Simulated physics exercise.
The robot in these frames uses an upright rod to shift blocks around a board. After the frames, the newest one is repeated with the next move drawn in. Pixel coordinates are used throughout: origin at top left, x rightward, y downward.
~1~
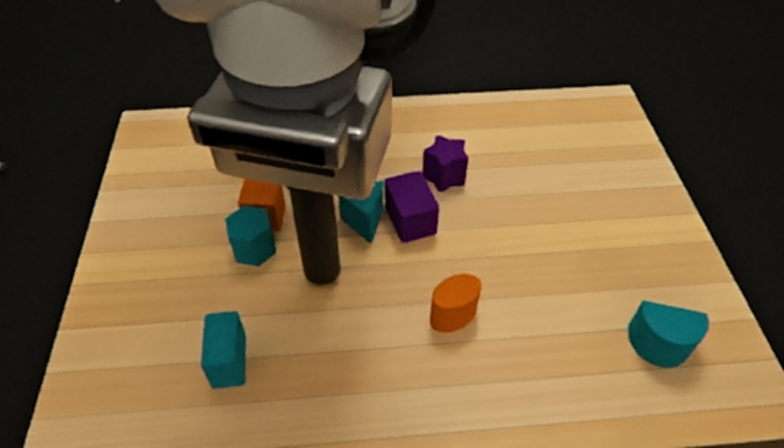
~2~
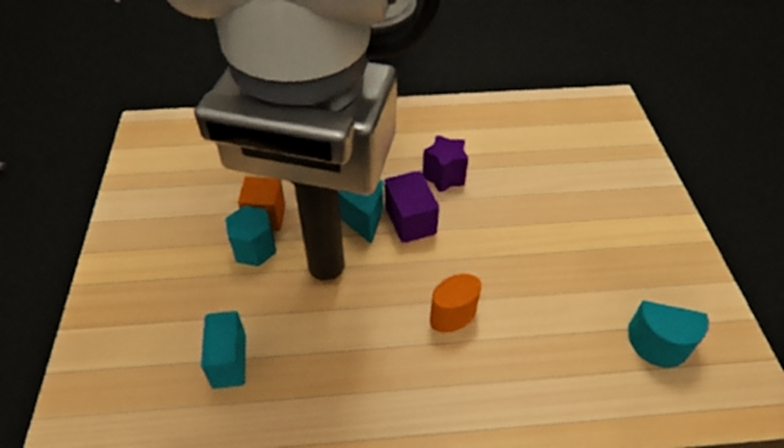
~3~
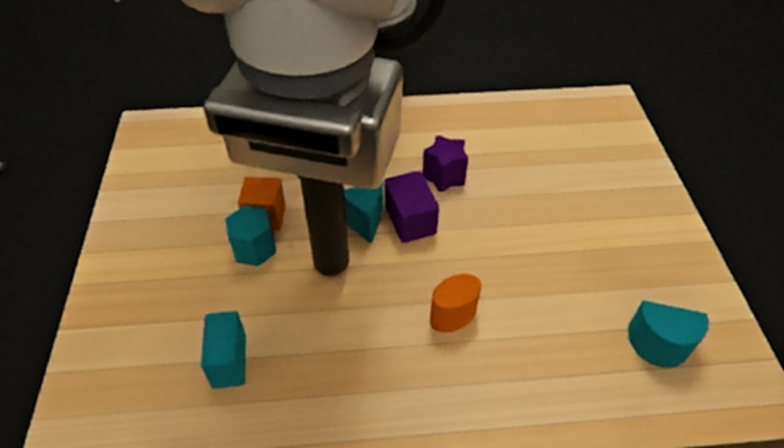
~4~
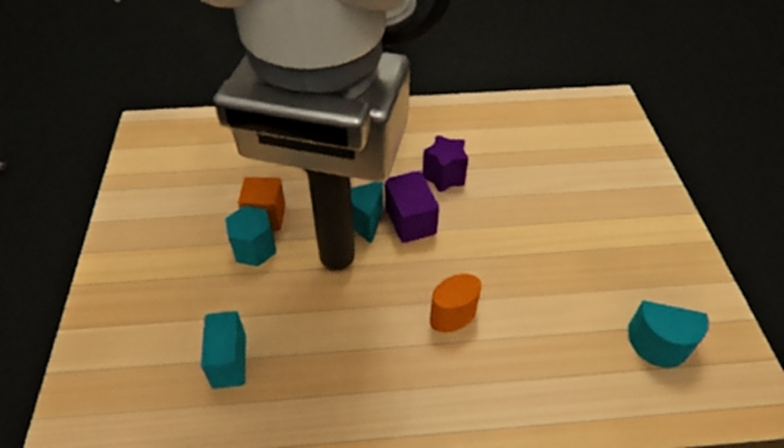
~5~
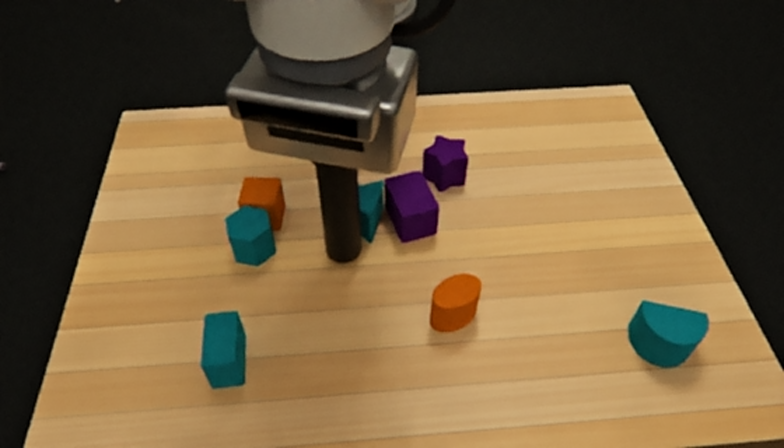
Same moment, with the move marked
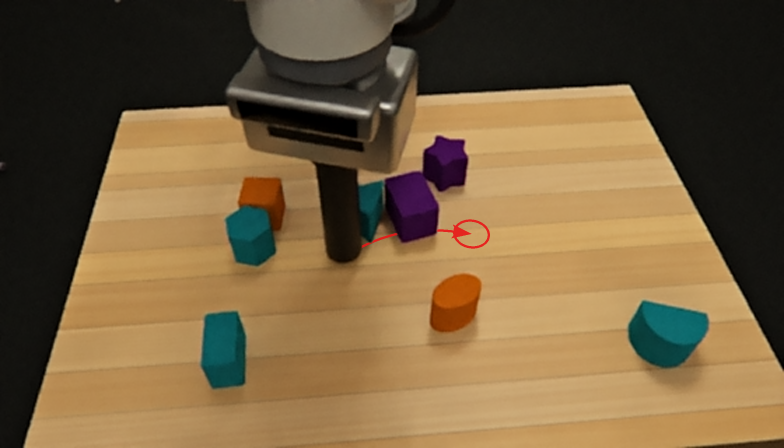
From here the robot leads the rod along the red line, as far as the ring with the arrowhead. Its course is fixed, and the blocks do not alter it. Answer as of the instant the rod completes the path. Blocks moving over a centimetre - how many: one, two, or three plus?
The number will come to 2.
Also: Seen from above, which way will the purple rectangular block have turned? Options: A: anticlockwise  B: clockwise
Option A.
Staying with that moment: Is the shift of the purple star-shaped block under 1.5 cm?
My answer is yes.
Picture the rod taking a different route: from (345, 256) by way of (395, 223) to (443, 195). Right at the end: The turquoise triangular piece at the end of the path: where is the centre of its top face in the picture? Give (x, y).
Its top middle is near (378, 172).
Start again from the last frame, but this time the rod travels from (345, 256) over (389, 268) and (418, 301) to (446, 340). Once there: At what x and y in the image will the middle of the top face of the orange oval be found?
The centre of its top will be at (486, 305).
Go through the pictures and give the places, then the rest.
In the first frame, rod's lower end at (322, 270); turquoise six-sided block at (247, 222); turquoise triangular piece partly hidden; purple rectangular block at (412, 192); purple star-shaped block at (447, 149).
In the second frame, rod at (327, 266); blocks still.
In the third frame, rod at (331, 261); blocks still.
In the fourth frame, rod at (337, 256); blocks still.
In the fifth frame, rod at (344, 249); turquoise six-sided block at (247, 222); turquoise triangular piece at (364, 196); purple rectangular block at (412, 192); purple star-shaped block at (447, 149).
Drawn move, from (345, 256) over (384, 238) and (427, 230) to (472, 234).
On the path given first. One third of the way, rod at (386, 230); turquoise triangular piece at (372, 184), turned 35° anticlockwise; purple rectangular block at (415, 190).
Two thirds of the way, rod at (429, 224); turquoise triangular piece at (374, 183), turned 45° anticlockwise; purple rectangular block at (441, 177), turned 55° anticlockwise.
At the end, rod at (473, 227); turquoise six-sided block still; turquoise triangular piece at (374, 183), turned 45° anticlockwise; purple rectangular block at (445, 176), turned 65° anticlockwise; purple star-shaped block at (448, 146).
